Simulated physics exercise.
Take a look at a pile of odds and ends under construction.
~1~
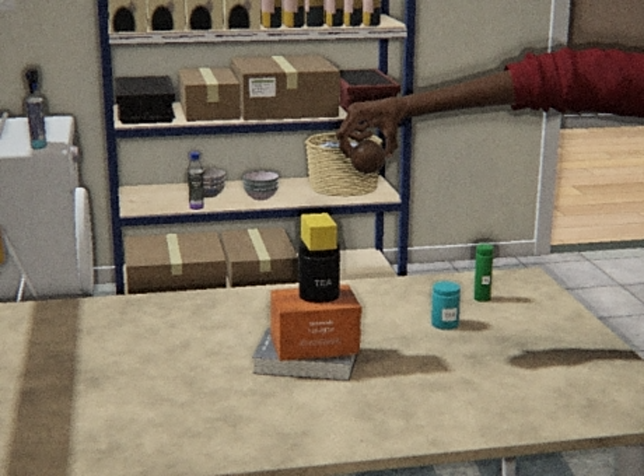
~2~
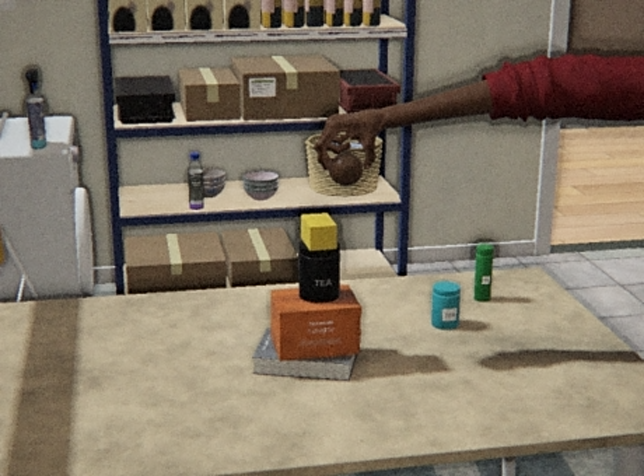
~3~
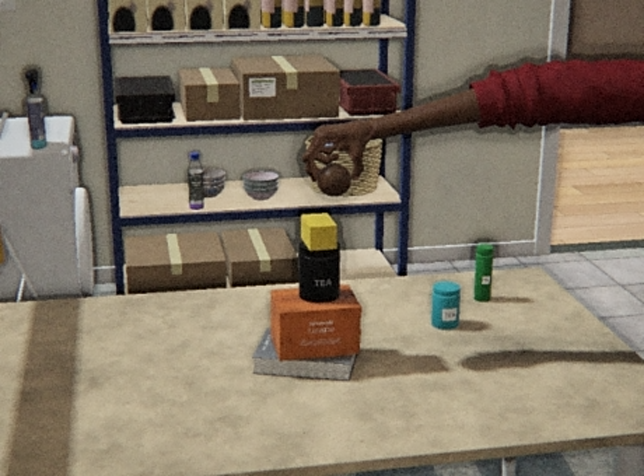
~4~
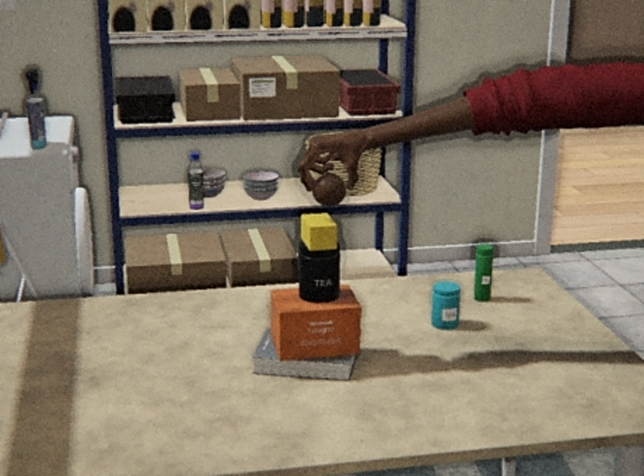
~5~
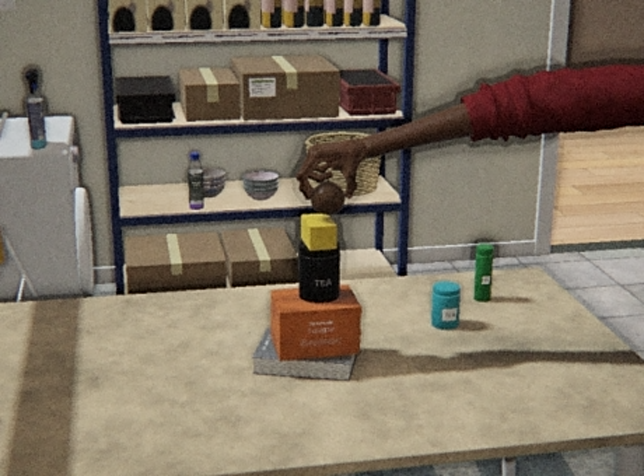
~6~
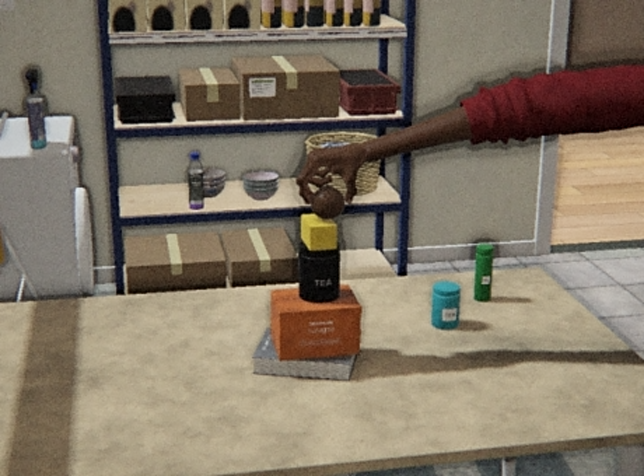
A hand in a red sleeve moving a brown onion left, then lowering it onto the yellow block atop a small stack.
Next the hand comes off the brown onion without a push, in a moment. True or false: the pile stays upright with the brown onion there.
True.
Then, 0.60 s later than the last frame, all is still.
Then, 1.50 s later than the last frame, brown onion resting near (329, 203).
When it is over, all 7 as before. End places, in pixels of the last picture, brown onion near (330, 203). The pile stays up.
